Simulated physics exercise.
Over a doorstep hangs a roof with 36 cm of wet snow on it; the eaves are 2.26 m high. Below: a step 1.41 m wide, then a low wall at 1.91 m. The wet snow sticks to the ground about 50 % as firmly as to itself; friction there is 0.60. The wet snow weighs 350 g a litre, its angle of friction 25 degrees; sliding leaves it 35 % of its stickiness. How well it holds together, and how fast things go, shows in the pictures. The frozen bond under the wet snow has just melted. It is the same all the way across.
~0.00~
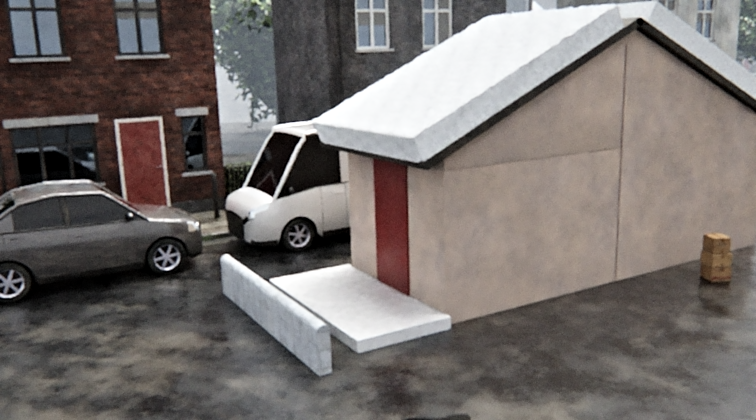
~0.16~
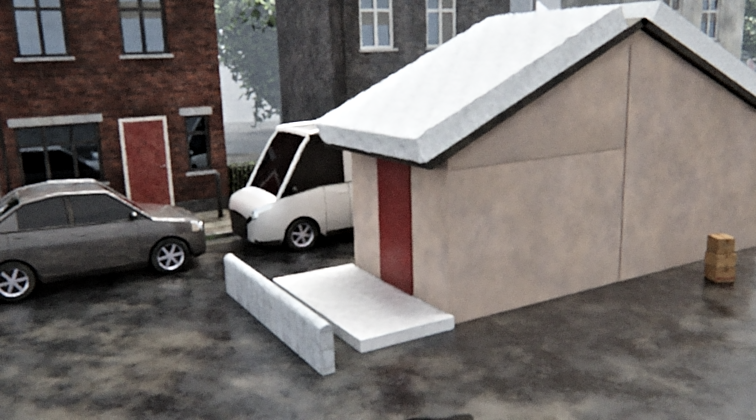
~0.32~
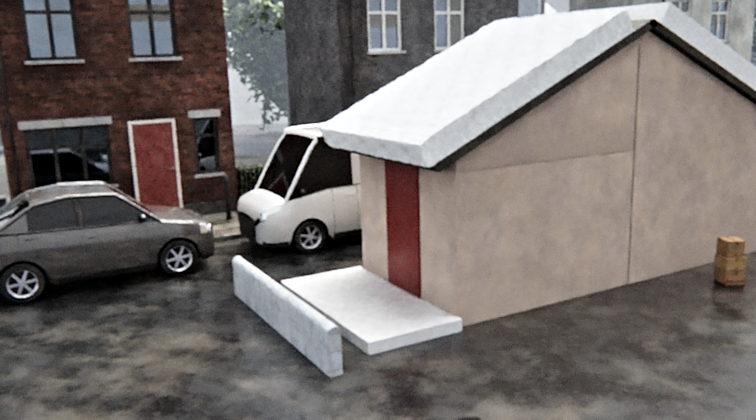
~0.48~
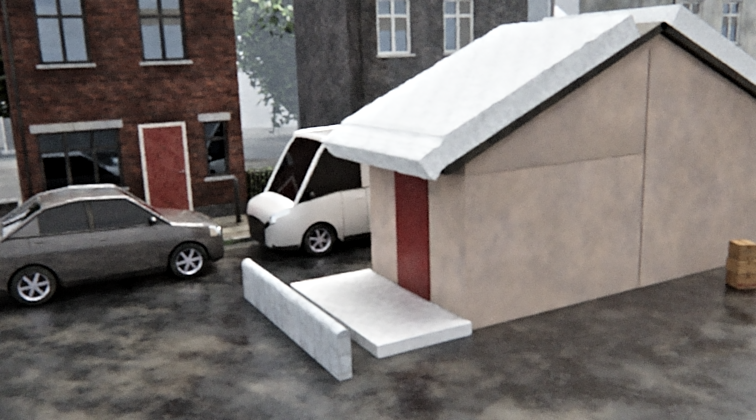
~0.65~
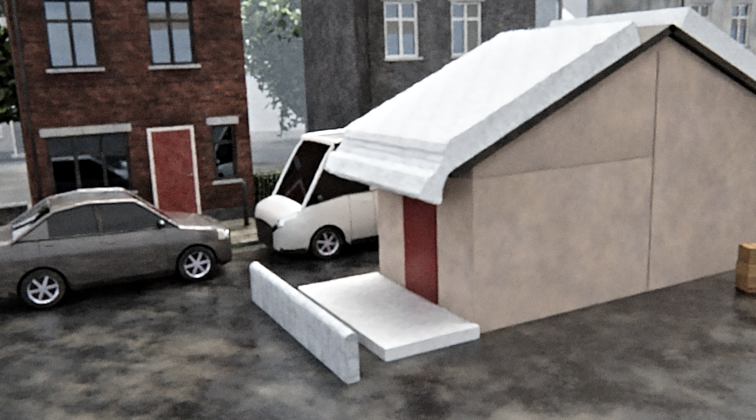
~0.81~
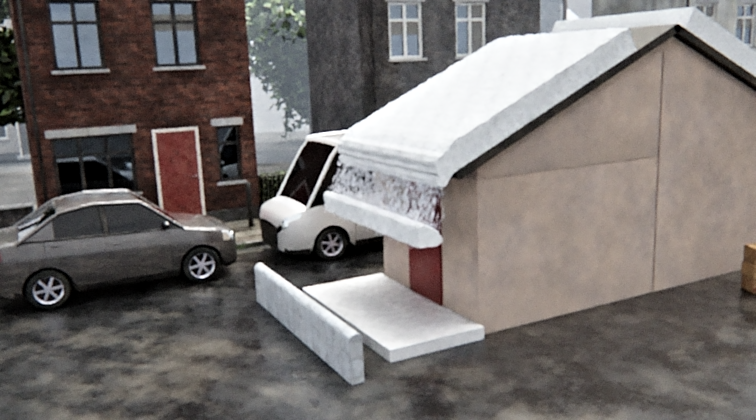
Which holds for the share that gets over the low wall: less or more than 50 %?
It comes out less than 50 %.
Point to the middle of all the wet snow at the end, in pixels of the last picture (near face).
Near (347, 351).
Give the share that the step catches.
Near 40 %.
By 1.20 s, 82 % is still on the roof and 0 % is past the low wall.
By 1.67 s, 58 % is still on the roof and 0 % is past the low wall.
By 2.13 s, 22 % is still on the roof and 4 % is past the low wall.
By 2.60 s, none is still on the roof and 31 % is past the low wall.
By 3.60 s, at the end, none is still on the roof and 33 % is past the low wall.
